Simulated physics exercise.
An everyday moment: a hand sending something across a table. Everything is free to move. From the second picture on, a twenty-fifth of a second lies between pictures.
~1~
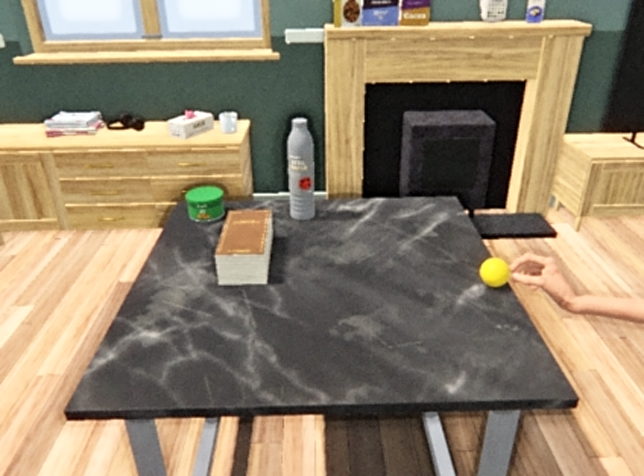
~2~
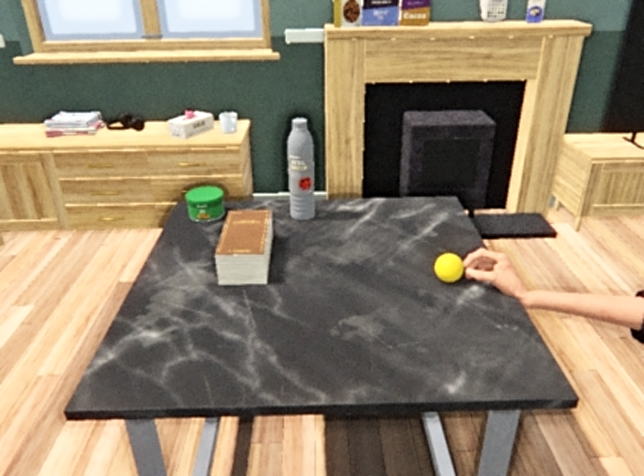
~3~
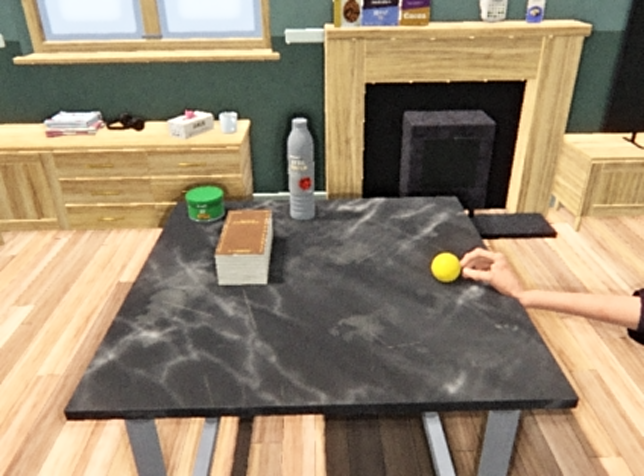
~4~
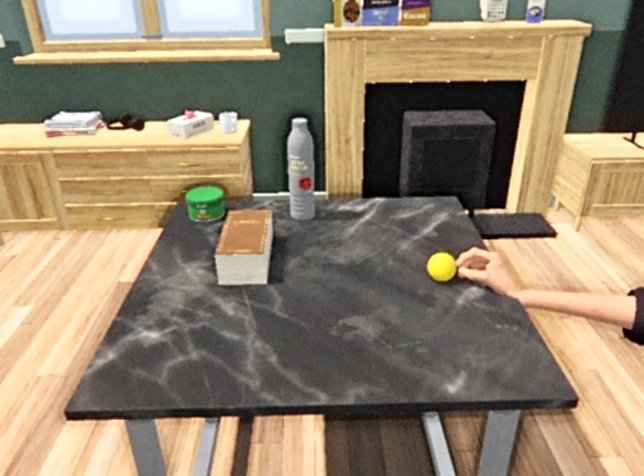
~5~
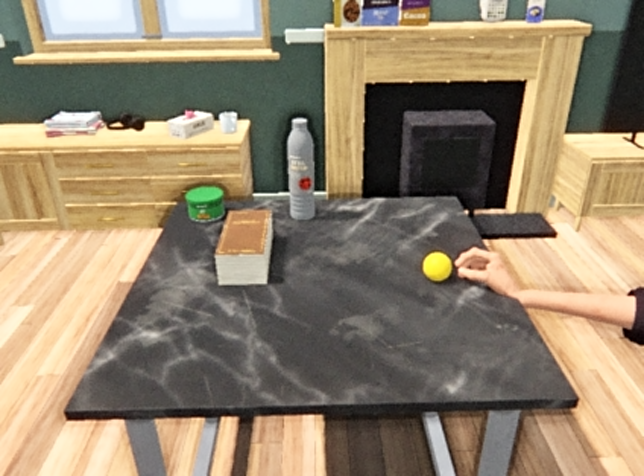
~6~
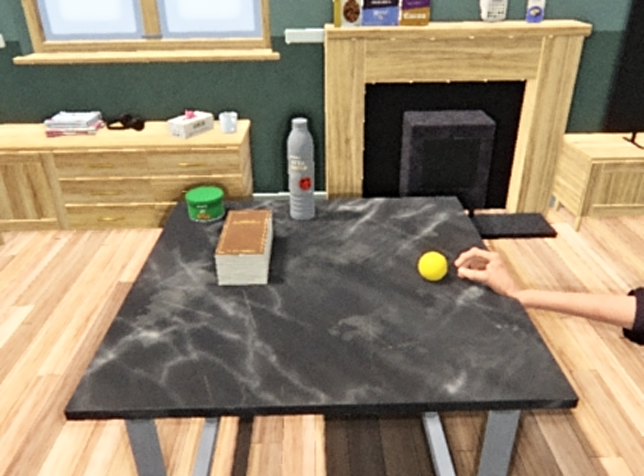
A yellow lemon moves a short way left across a dark marble-patterned table under a hand reaching in from the right, then rolls slightly farther left, away from the fingers, while a book, green tin and grey bottle stay still.
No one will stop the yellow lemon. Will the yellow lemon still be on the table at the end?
The yellow lemon remains on top.
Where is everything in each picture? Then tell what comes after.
In the first frame, under the hand; yellow lemon (495, 273).
In the second frame, under the hand; yellow lemon (450, 268).
In the third frame, under the hand; yellow lemon (446, 268).
In the fourth frame, yellow lemon (442, 267).
In the fifth frame, yellow lemon (437, 267).
In the sixth frame, yellow lemon (433, 266) rolled a little.
Then, 0.20 s after the last picture, yellow lemon rolled about its own width near (413, 264).
Then, 0.50 s after the last picture, yellow lemon rolled well along near (393, 262).
At rest, moved from the start, yellow lemon. Seen from the same camera at the end, yellow lemon near (378, 261).
